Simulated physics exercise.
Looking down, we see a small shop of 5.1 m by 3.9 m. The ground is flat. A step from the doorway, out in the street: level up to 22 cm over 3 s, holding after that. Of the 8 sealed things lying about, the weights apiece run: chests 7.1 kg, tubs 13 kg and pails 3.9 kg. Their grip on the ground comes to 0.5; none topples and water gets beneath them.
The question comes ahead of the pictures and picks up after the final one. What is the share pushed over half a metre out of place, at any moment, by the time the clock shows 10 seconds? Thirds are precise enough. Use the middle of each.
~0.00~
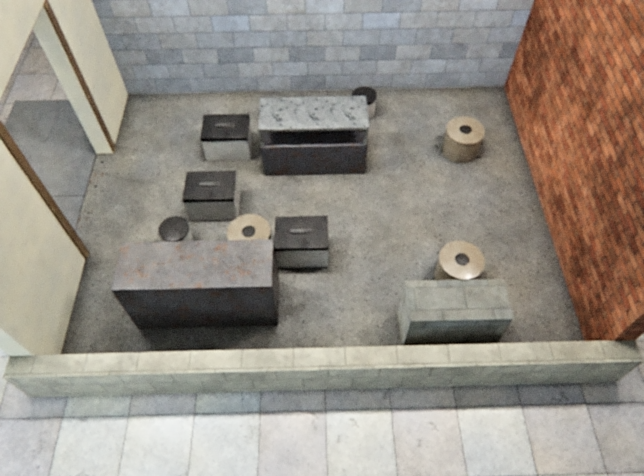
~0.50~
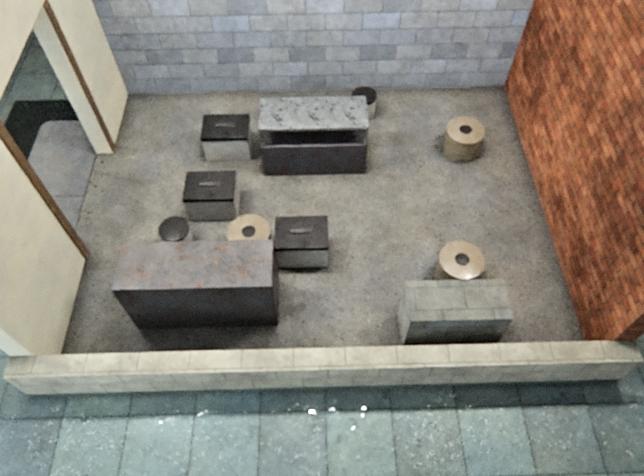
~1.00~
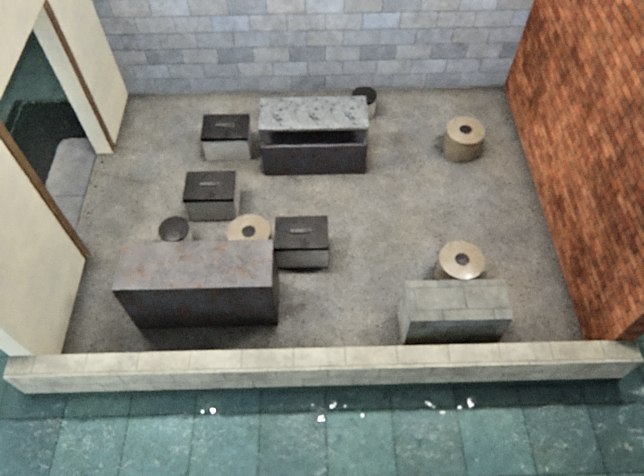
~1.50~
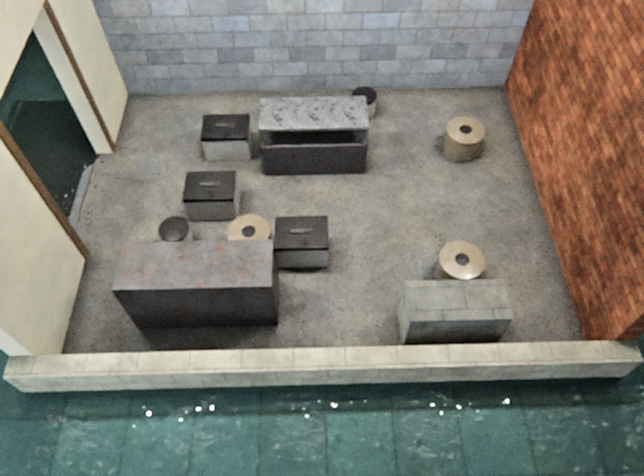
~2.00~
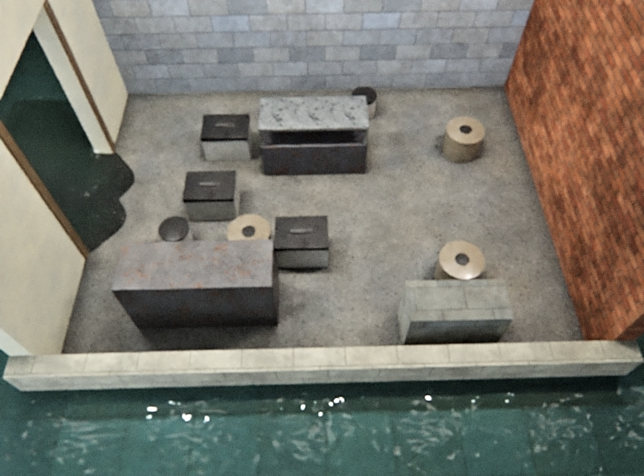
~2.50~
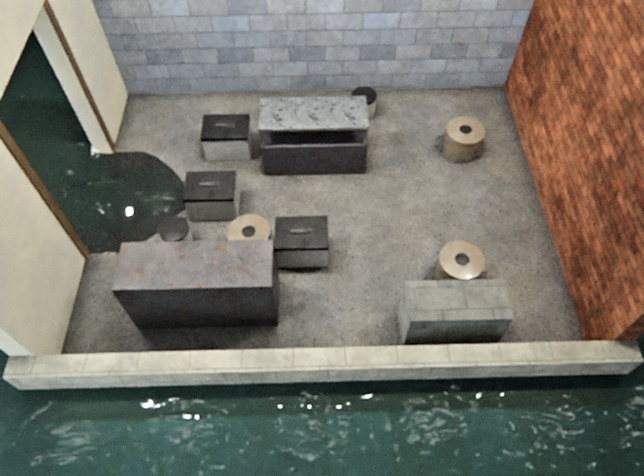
I bet the count comes out high.
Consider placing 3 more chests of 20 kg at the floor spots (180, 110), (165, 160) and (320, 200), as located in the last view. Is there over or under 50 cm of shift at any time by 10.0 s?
For each in turn I get a smaller distance, a greater distance and a greater distance.
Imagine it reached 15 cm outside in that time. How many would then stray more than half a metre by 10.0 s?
I count 4 of them in that case.
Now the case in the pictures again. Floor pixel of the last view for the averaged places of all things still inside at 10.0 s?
Close to (448, 226).
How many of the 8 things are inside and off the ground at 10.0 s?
The number is 8.
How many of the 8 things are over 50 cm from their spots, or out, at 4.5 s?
The answer is 3.
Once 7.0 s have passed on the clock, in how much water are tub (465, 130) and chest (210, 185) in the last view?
About 4 and 8 cm.
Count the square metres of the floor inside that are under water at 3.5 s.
The covered patch comes to about 3.5 m2.
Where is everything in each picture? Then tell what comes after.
In the first frame, a chest at (210, 185), on the bottom; a tub at (466, 130) rests on the ground; water covers 0.0 m2; 0 of 8 have shifted.
In the second frame, a chest at (210, 185) rests on the ground; a tub at (466, 130) rests on the ground; water covers 0.0 m2; 0 of 8 have shifted.
In the third frame, a chest at (210, 185), on the bottom; a tub at (466, 130) rests on the ground; 0.0 m2 under water; 0 of 8 have shifted.
In the fourth frame, a chest at (210, 185), on the bottom; a tub at (466, 130) rests on the ground; water covers 0.0 m2; 0 of 8 have shifted.
In the fifth frame, a chest at (210, 185) rests on the ground; a tub at (466, 130) rests on the ground; 0.3 m2 under water; 0 of 8 have shifted.
In the sixth frame, a chest at (210, 185) rests on the ground; a tub at (466, 130), on the bottom; water covers 1.1 m2; 0 of 8 have shifted.
After 3.5 s 0 of 8 are over 50 cm from their spots; 0 afloat.
After 4.5 s 3 of 8 are over 50 cm from their spots; 3 afloat.
After 7.0 s 6 of 8 are over 50 cm from their spots; 4 afloat.
After 10.0 s 7 of 8 are over 50 cm from their spots, and 7 have been at some point; 8 afloat.
